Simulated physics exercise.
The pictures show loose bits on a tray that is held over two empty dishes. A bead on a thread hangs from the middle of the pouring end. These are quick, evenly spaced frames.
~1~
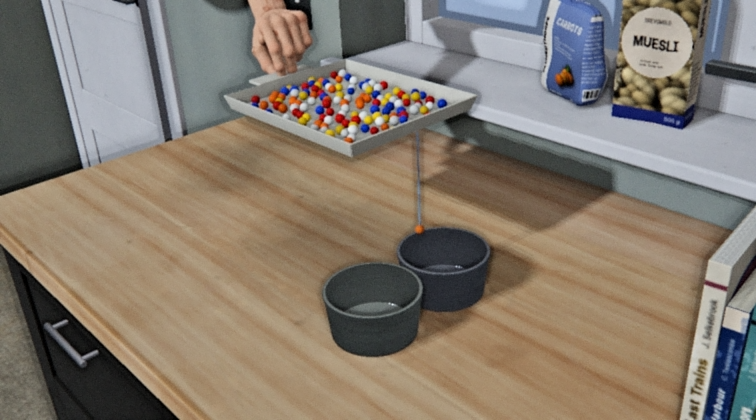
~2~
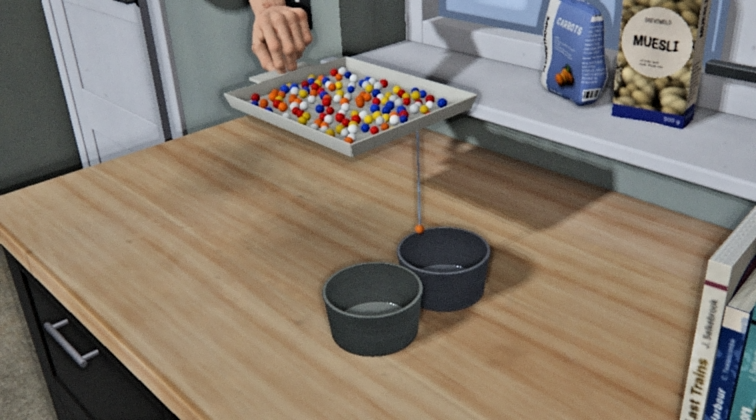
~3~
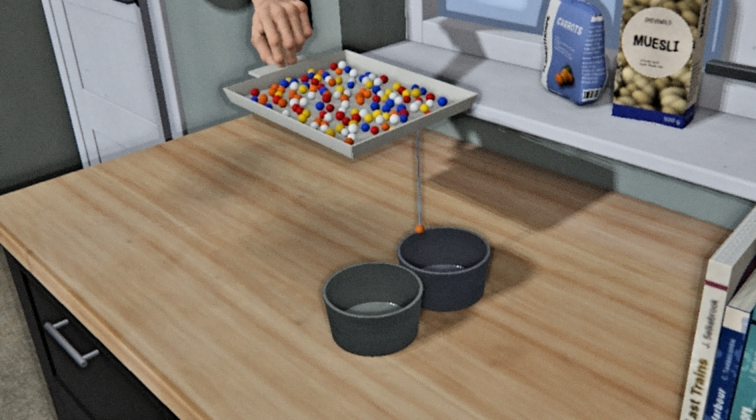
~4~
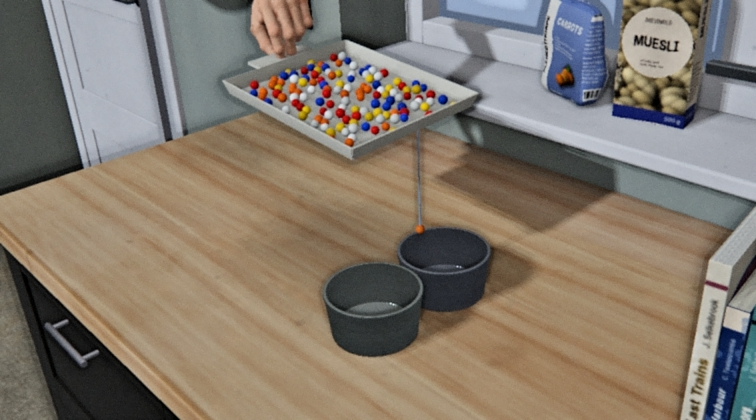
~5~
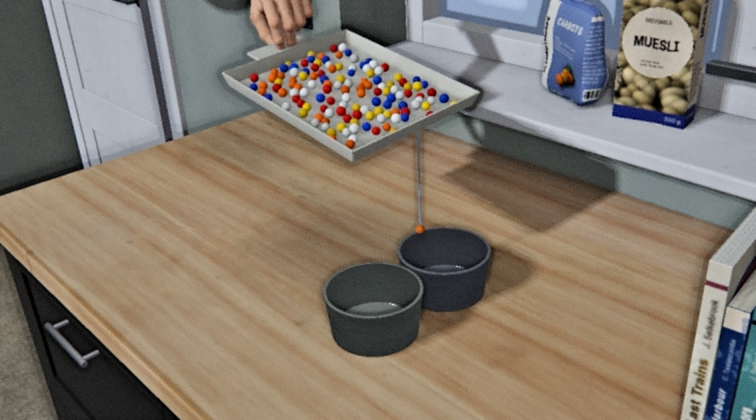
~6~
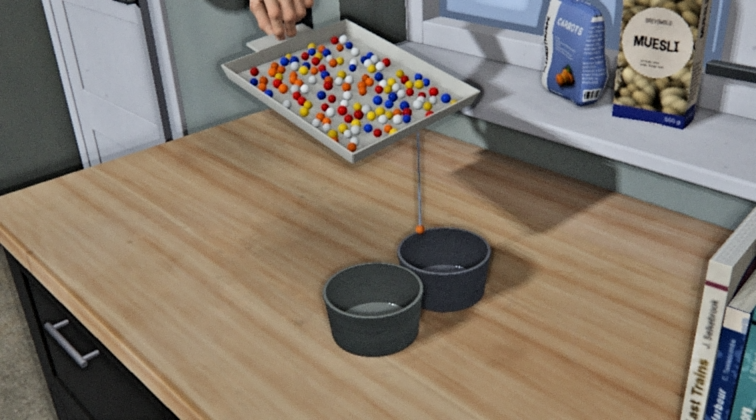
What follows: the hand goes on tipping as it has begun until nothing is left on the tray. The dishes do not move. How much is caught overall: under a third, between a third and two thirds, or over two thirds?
Together they catch more than two thirds.
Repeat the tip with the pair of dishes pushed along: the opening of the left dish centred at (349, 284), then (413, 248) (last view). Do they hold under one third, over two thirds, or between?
One: Above two thirds. Two: Under a third.
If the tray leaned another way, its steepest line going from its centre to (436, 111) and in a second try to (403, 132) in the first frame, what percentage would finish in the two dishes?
About 0 and 80 per cent.
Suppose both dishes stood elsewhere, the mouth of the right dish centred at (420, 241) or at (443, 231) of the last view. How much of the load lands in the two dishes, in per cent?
In turn 60 and 60 in a hundred.
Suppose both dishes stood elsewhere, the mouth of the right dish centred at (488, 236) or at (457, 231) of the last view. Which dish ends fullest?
First left, then the left-hand dish.
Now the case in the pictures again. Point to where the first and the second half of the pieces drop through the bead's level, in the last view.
The first part at (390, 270); the rest at (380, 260).
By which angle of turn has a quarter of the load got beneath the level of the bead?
Roughly 75°.
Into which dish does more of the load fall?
That is left.
Soon, tray tipped steeply; nearly all on the tray; a small part in the left dish; a stray few in the air.
A while on, tray tipped right over; a stray few on the tray; about two thirds in the left dish; about a quarter in the right dish; a small part outside both; a small part in the air.
Towards the end, tray tipped past a quarter turn; most in the left dish; about a quarter in the right dish; a small part outside both.
Finally, tray tipped past a quarter turn; most in the left dish; about a quarter in the right dish; a small part outside both.
